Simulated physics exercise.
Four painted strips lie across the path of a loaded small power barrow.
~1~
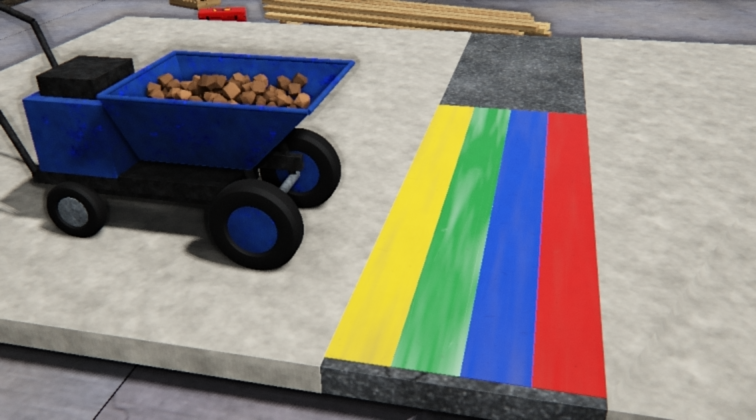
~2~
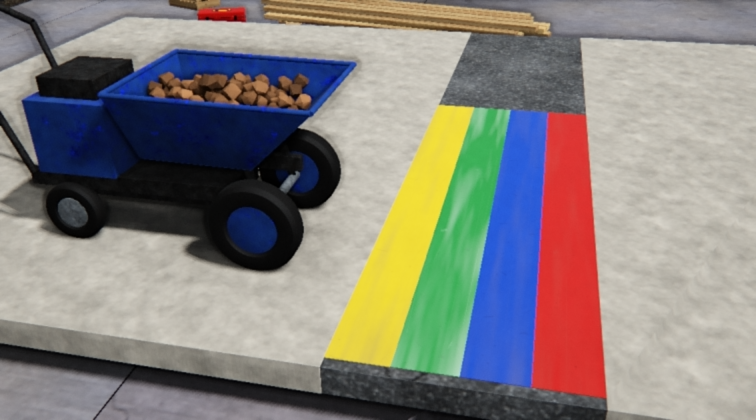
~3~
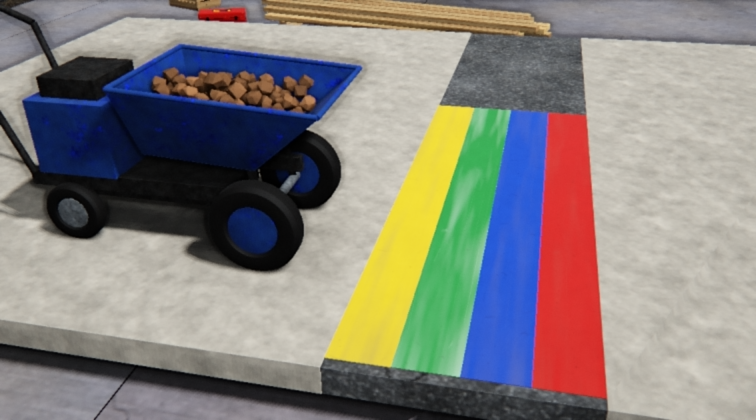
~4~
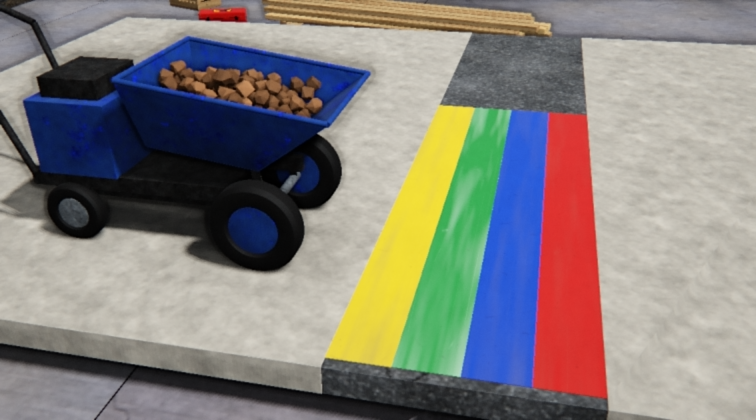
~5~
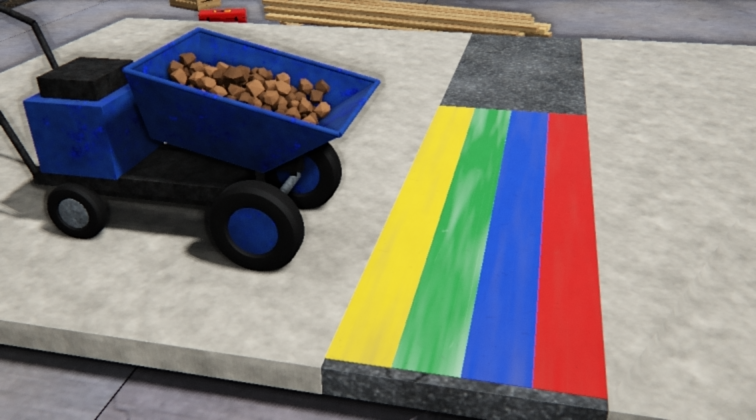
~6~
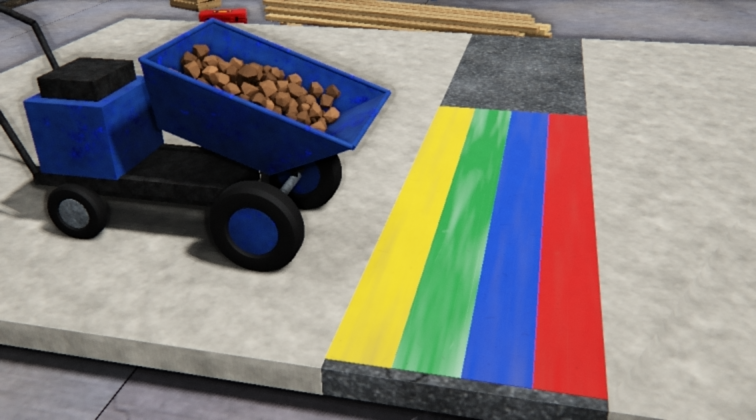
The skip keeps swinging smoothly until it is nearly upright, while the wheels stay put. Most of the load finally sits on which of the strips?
It sits mostly on the green strip.
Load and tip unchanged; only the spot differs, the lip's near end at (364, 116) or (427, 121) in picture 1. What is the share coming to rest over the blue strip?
About 30 % and about 20 %.
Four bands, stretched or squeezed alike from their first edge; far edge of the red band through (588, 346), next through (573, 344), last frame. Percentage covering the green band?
Shares: About 30 per cent; about 30 per cent.
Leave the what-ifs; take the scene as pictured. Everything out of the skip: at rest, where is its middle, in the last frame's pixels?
Near (480, 249).
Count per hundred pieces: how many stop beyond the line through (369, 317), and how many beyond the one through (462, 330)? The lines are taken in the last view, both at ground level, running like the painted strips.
First some 80, then 40 per cent.
Soon after the last picture, skip tipped steeply; all in the skip.
A little later, skip tipped right over; most in the skip; a small part over the yellow strip; about a quarter over the green strip; a stray few falling.
Later still, skip tipped right over; about a quarter in the skip; a small part over the yellow strip; about a third over the green strip; about a quarter over the blue strip; a small part over the red strip; a stray few off the paint.
By the end, skip tipped right over; about a quarter in the skip; a small part over the yellow strip; about a third over the green strip; about a quarter over the blue strip; a small part over the red strip; a small part off the paint.
